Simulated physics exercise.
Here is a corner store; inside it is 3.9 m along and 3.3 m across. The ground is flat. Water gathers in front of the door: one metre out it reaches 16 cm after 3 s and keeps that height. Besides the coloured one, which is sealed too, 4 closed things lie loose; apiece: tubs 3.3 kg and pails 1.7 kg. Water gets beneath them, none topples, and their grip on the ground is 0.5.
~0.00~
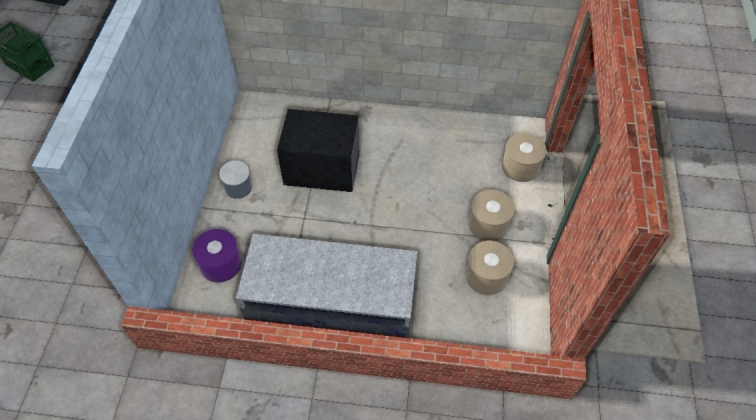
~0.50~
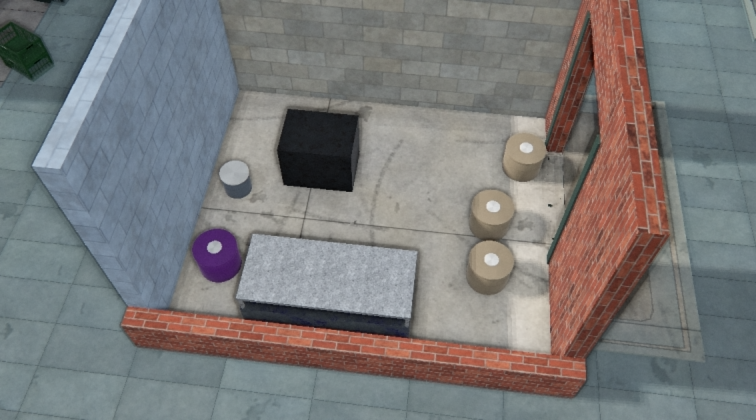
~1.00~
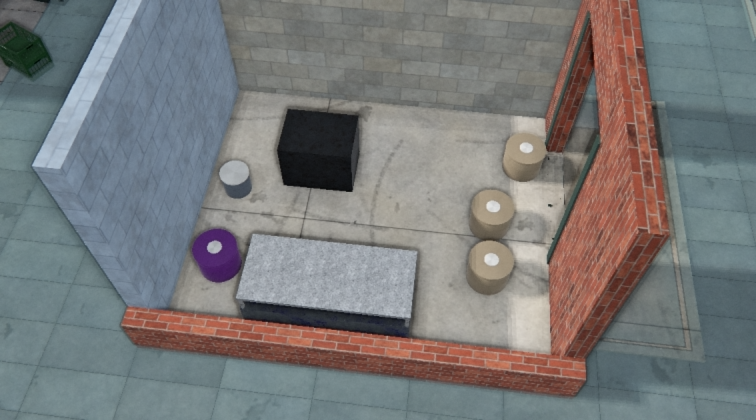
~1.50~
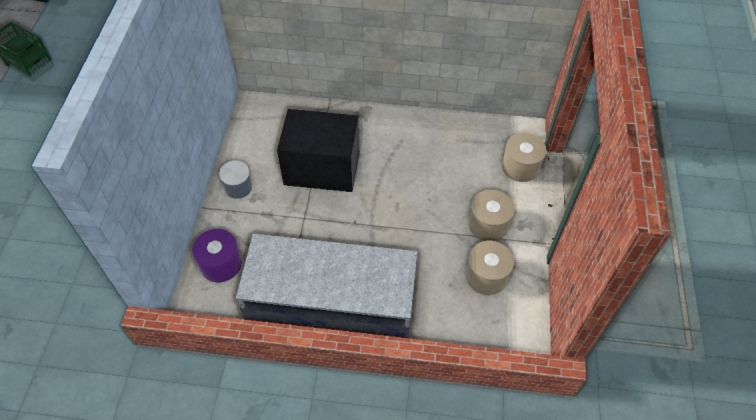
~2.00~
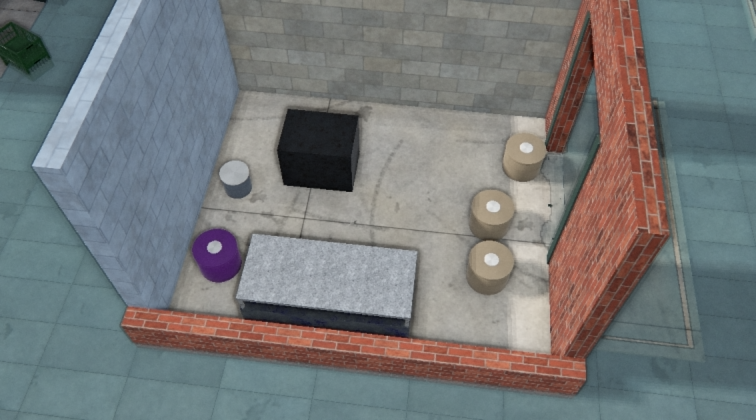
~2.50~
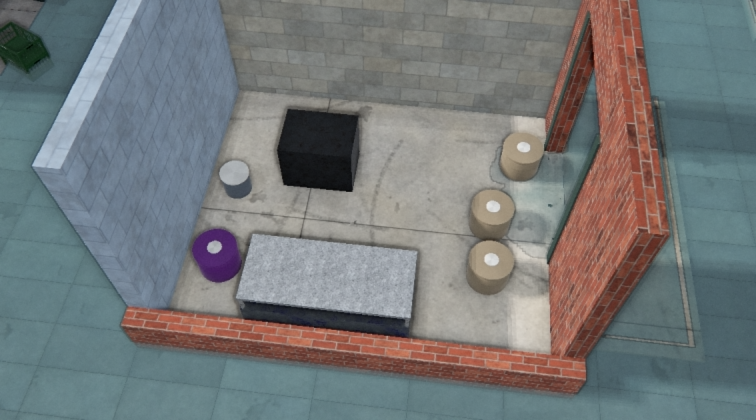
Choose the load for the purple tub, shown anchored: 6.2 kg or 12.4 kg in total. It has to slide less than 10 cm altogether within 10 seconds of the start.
Verdict: Neither weight holds it.
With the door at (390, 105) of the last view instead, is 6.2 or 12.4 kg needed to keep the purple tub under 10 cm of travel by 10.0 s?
In that case only the larger load is enough.
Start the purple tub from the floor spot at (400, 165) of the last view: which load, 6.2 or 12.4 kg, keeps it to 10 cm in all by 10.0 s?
Neither is enough.
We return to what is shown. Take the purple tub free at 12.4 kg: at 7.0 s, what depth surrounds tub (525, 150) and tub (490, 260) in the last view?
About 6 and 2 cm.
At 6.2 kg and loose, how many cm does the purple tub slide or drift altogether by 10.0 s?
About 200 cm.
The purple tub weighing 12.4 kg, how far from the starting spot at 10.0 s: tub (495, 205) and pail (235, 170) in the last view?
In that order: 250 cm, 50 cm.
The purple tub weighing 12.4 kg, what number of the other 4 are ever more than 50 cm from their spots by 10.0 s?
That makes 3.
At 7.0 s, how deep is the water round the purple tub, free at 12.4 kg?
Roughly 5 cm.
After 3.5 s the purple tub would be 0 cm from its start with 6.2 kg and 0 cm from its start with 12.4 kg; 0 cm of water round it then.
After 4.5 s the purple tub would be 0 cm from its start with 6.2 kg and 0 cm from its start with 12.4 kg; 0 cm of water round it then.
After 7.0 s the purple tub would be 56 cm from its start with 6.2 kg and 0 cm from its start with 12.4 kg; 5 cm of water round it then.
After 10.0 s the purple tub would be 45 cm from its start with 6.2 kg and 58 cm from its start with 12.4 kg; 13 cm of water round it then.
